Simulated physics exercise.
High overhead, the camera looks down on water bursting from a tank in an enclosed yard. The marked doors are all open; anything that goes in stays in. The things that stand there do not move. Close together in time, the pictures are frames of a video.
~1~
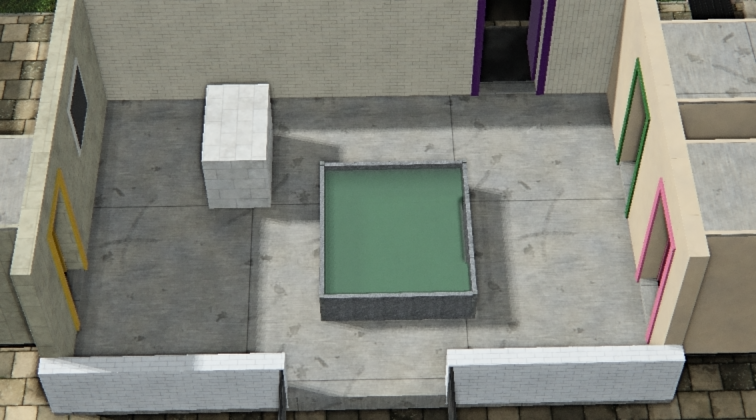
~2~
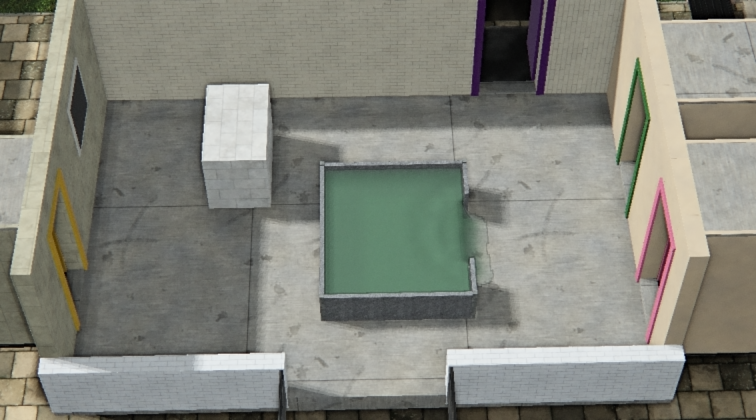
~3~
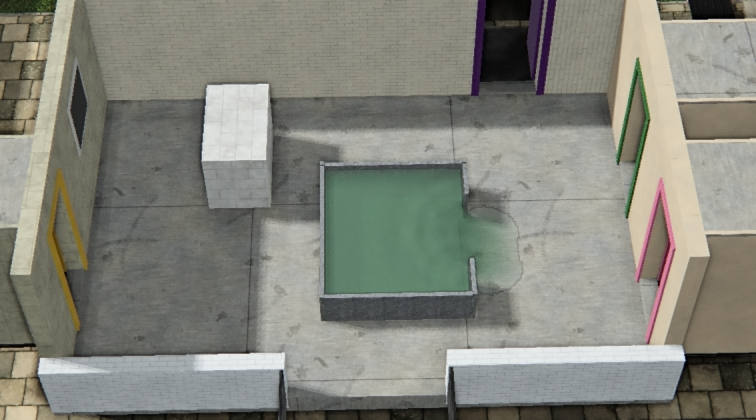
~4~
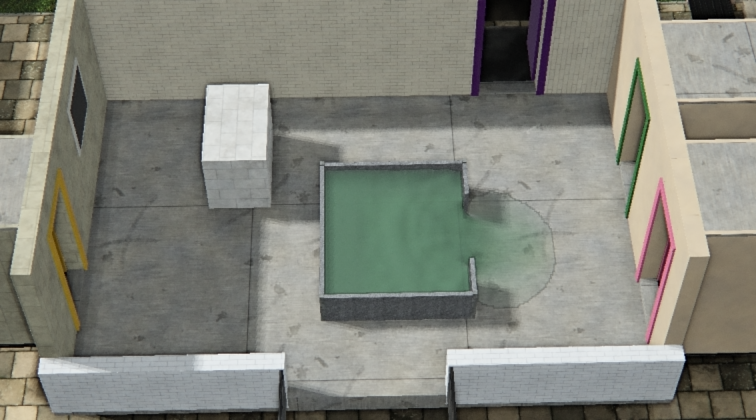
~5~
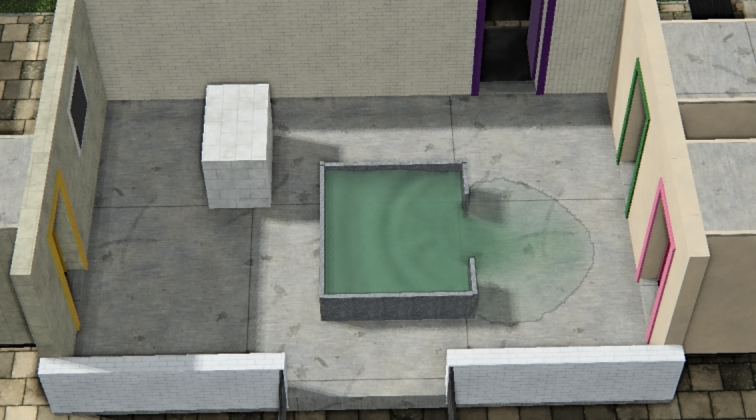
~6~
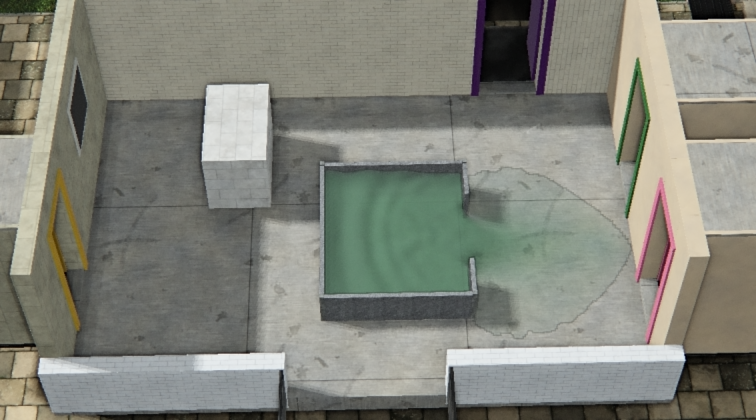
At first, greenish water sits still in a square tank in a walled yard, near a white block. Then a gap opens in the tank's right side and water pours out, spreading rightward across the grey floor in a widening, rounded sheet that reaches close to the pink-framed doorway.
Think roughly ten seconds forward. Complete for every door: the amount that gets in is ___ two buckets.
Purple door: More than; yellow door: At most; pink door: More than; green door: More than.
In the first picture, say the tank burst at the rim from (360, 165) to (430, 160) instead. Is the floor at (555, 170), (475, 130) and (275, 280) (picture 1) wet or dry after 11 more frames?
In turn: Untouched, then inundated, then untouched.
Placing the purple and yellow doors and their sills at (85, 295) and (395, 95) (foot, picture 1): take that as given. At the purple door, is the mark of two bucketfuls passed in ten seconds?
In this case the purple door remains below.
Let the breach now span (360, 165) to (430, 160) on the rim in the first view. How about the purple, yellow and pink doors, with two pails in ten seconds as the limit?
Purple: Exceeds the limit; yellow: Falls short; pink: Falls short.
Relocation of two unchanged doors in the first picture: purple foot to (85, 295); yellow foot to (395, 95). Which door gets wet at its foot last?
Last: The purple one.
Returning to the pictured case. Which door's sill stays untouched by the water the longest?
My answer: The one in yellow.
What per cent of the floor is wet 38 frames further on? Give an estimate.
About 65 per cent.
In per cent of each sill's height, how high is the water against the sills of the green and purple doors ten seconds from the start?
Roughly 80 % and 190 %, respectively.
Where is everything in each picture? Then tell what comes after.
Still water in the water tank at (396, 230), in the first frame.
The front is at (478, 282), out from the gap at (466, 243), in the second frame.
Water pours out at (466, 244) and has run to (511, 278), in the third frame.
The front is at (544, 230), out from the gap at (466, 244), in the fourth frame.
The front is at (586, 263), out from the gap at (466, 243), in the fifth frame.
The front is at (622, 252), out from the gap at (466, 243), in the sixth frame.
A moment on, water covers 20 % of the floor; the purple door not reached, the yellow door not reached, the pink door under two buckets in, the green door under two buckets in.
Next, water covers 25 % of the floor; the purple door not reached, the yellow door not reached, the pink door over two buckets in, the green door over two buckets in.
Then, water covers 35 % of the floor; the purple door wet at the sill, nothing in, the yellow door not reached, the pink door over two buckets in, the green door over two buckets in.
Later, water covers 65 % of the floor; the purple door under two buckets in, the yellow door not reached, the pink door far over two buckets in, the green door far over two buckets in.
In the end, water covers 90 % of the floor; the purple door over two buckets in, the yellow door wet at the sill, nothing in, the pink door far over two buckets in, the green door far over two buckets in.
